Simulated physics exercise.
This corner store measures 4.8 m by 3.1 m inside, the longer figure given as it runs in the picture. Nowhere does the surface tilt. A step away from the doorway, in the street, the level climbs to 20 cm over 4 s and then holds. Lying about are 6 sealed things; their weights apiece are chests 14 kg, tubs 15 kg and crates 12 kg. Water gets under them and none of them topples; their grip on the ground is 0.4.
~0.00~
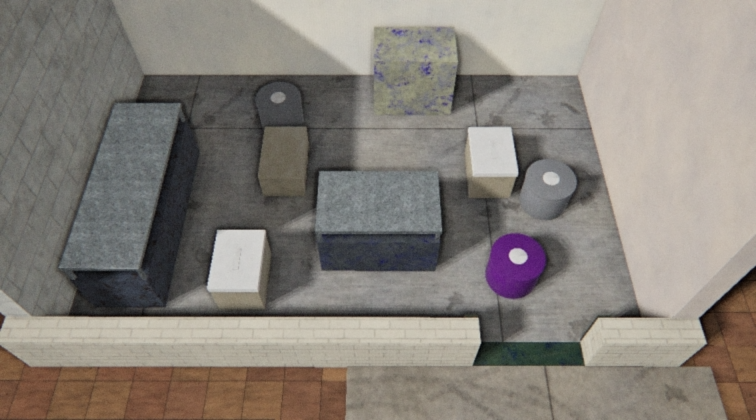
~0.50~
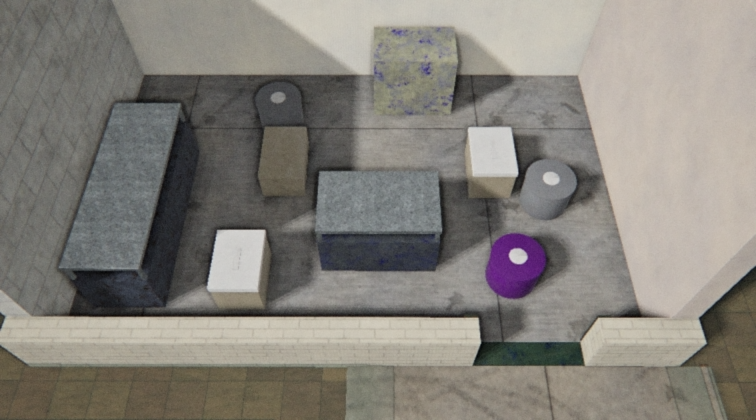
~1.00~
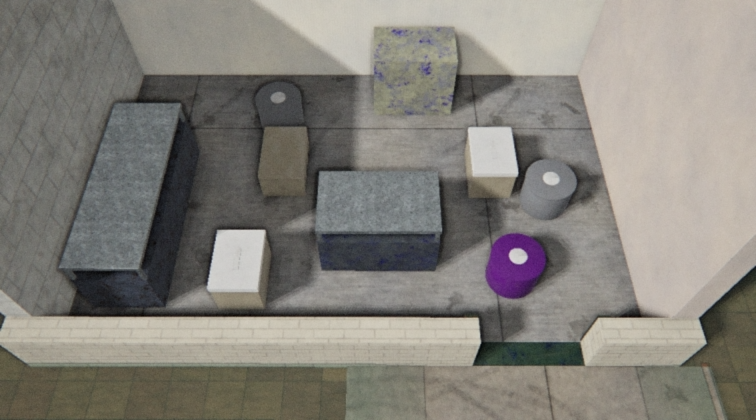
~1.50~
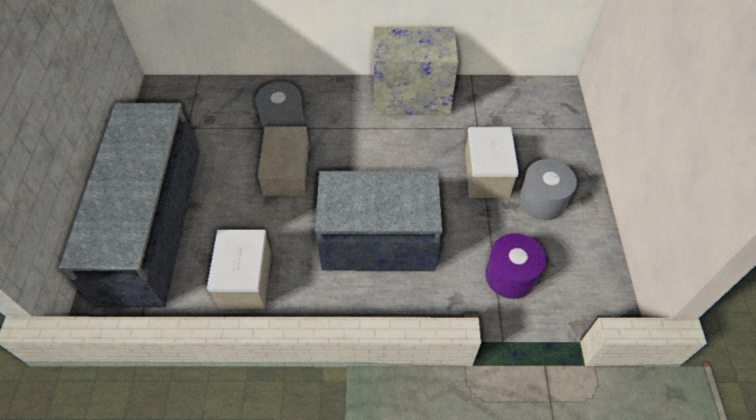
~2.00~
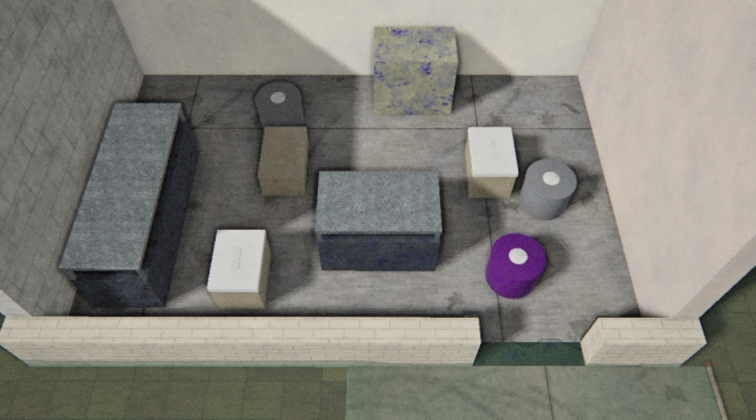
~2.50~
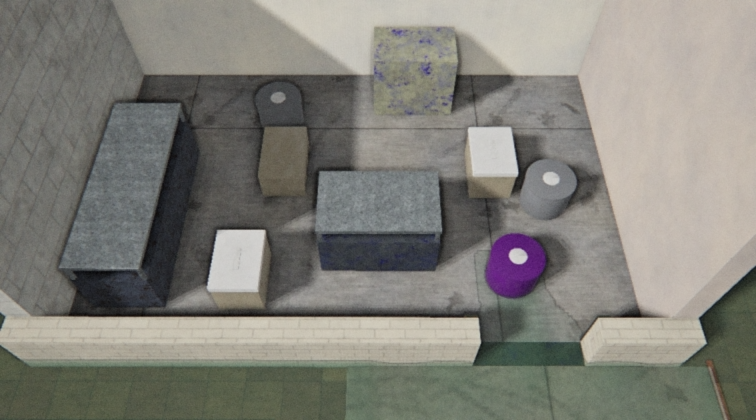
Water spreads across the street outside the walled room while the objects inside stay still.
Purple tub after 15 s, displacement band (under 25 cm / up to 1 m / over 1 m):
Over 1 m.
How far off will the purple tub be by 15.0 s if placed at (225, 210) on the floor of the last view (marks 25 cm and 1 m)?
It creeps a little.
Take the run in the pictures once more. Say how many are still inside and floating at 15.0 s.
At that time, 6.
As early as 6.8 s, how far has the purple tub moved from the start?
By then it has shifted roughly 140 cm.
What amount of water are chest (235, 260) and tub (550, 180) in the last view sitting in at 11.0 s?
Depths: Near 4 cm, then near 13 cm.
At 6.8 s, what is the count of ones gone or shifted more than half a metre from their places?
By that point, 3.
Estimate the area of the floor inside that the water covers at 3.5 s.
Roughly 2.0 m2.
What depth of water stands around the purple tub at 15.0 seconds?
Somewhere close to 11 cm.
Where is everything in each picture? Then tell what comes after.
In the first picture, the purple tub at (518, 257), on the bottom; water covers 0.0 m2; 0 of 6 have shifted.
In the second picture, the purple tub at (518, 257) rests on the ground; 0.0 m2 under water; 0 of 6 have shifted.
In the third picture, the purple tub at (518, 257), on the bottom; 0.0 m2 under water; 0 of 6 have shifted.
In the fourth picture, the purple tub at (518, 257), on the bottom; water covers 0.0 m2; 0 of 6 have shifted.
In the fifth picture, the purple tub at (518, 257) rests on the ground; water covers 0.0 m2; 0 of 6 have shifted.
In the sixth picture, the purple tub at (518, 257) rests on the ground; 0.3 m2 under water; 0 of 6 have shifted.
After 3.5 s the purple tub is near (516, 247), 0.1 m from its start, aground; 0 afloat.
After 6.8 s the purple tub is near (446, 134), 1.4 m from its start, aground; 1 afloat.
After 11.0 s the purple tub is near (285, 138), 2.4 m from its start, aground; 3 afloat.
After 15.0 s the purple tub is near (253, 169), 2.5 m from its start, afloat; 6 afloat.
